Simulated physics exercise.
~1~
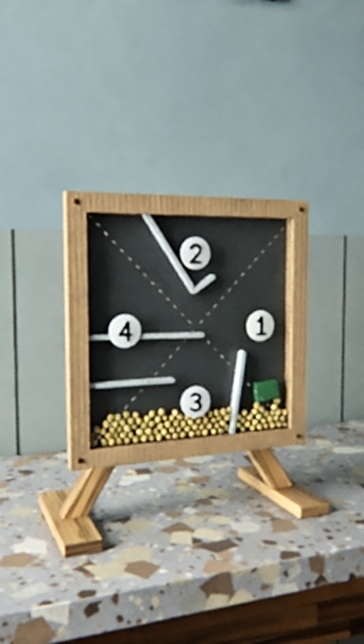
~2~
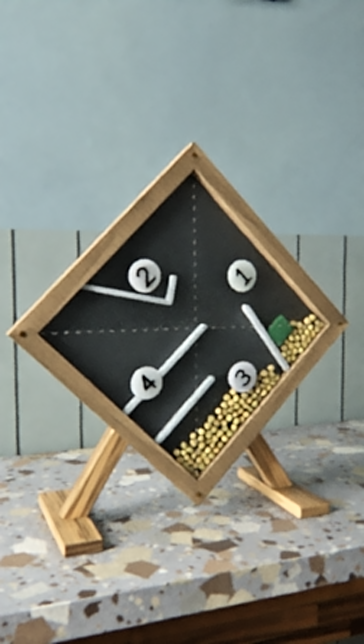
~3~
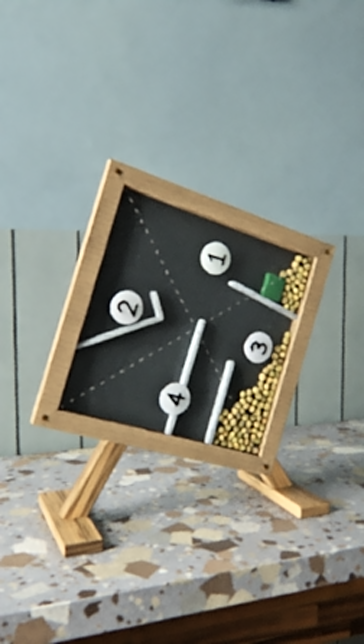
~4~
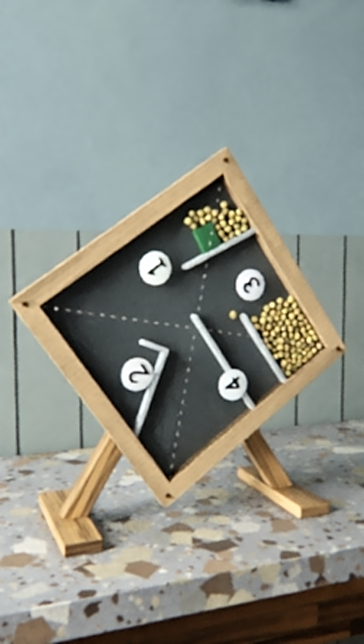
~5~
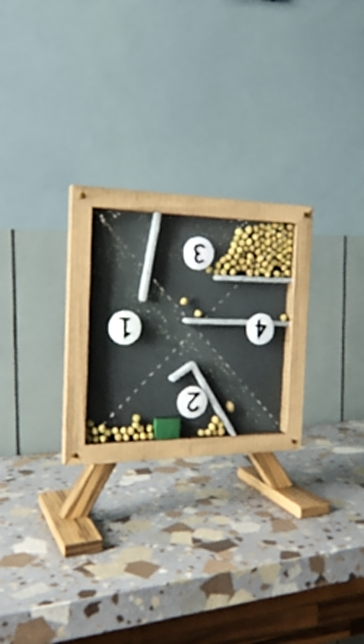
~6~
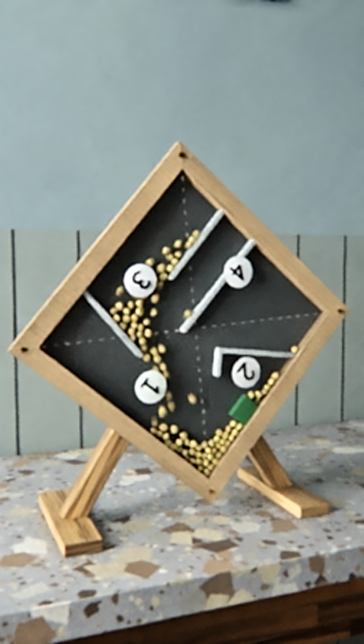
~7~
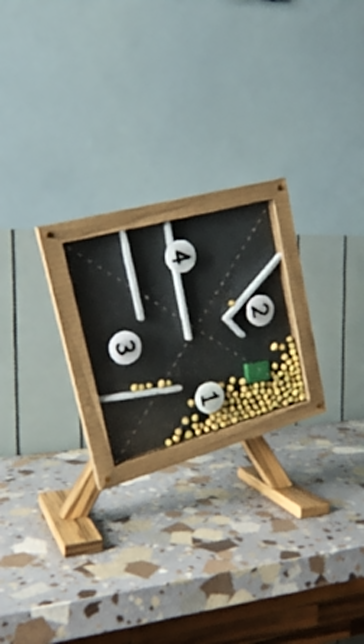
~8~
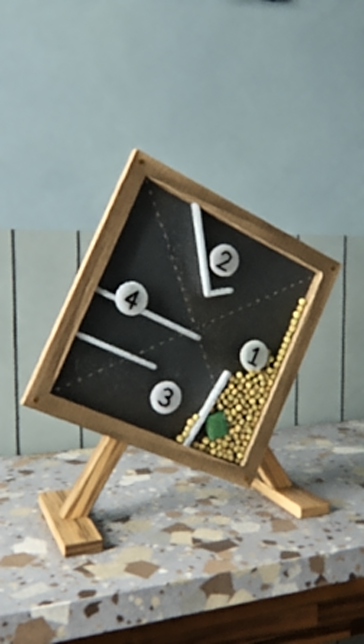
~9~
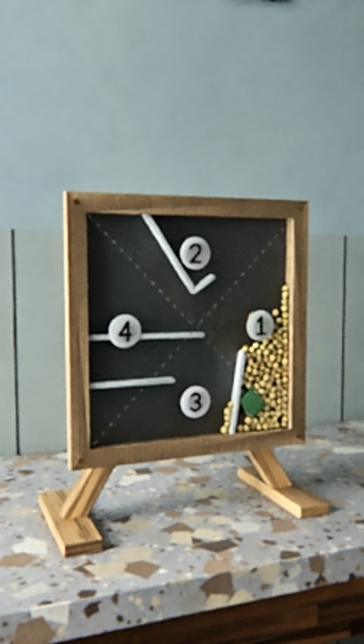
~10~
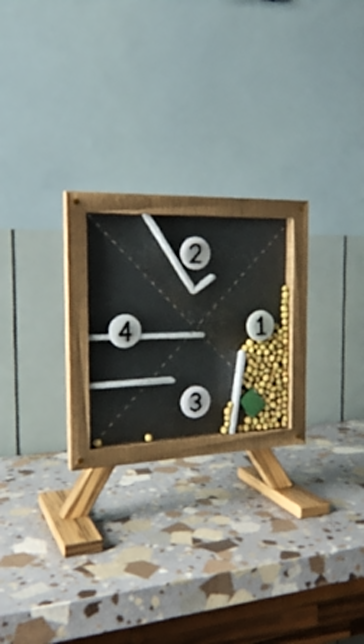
A square wooden case with a black back, holding small yellow beans and a green block, stands on a speckled stone counter before a pale blue wall, seen from the front by a still camera. White bars and four numbered discs mark its face, and the beans line the bottom. The case turns anticlockwise, carrying beans and block up the right side. Upside down, it drops the block and some beans, and the rest pour down as it turns on. Upright again, it rests with most beans and the block heaped at lower right behind a bar.
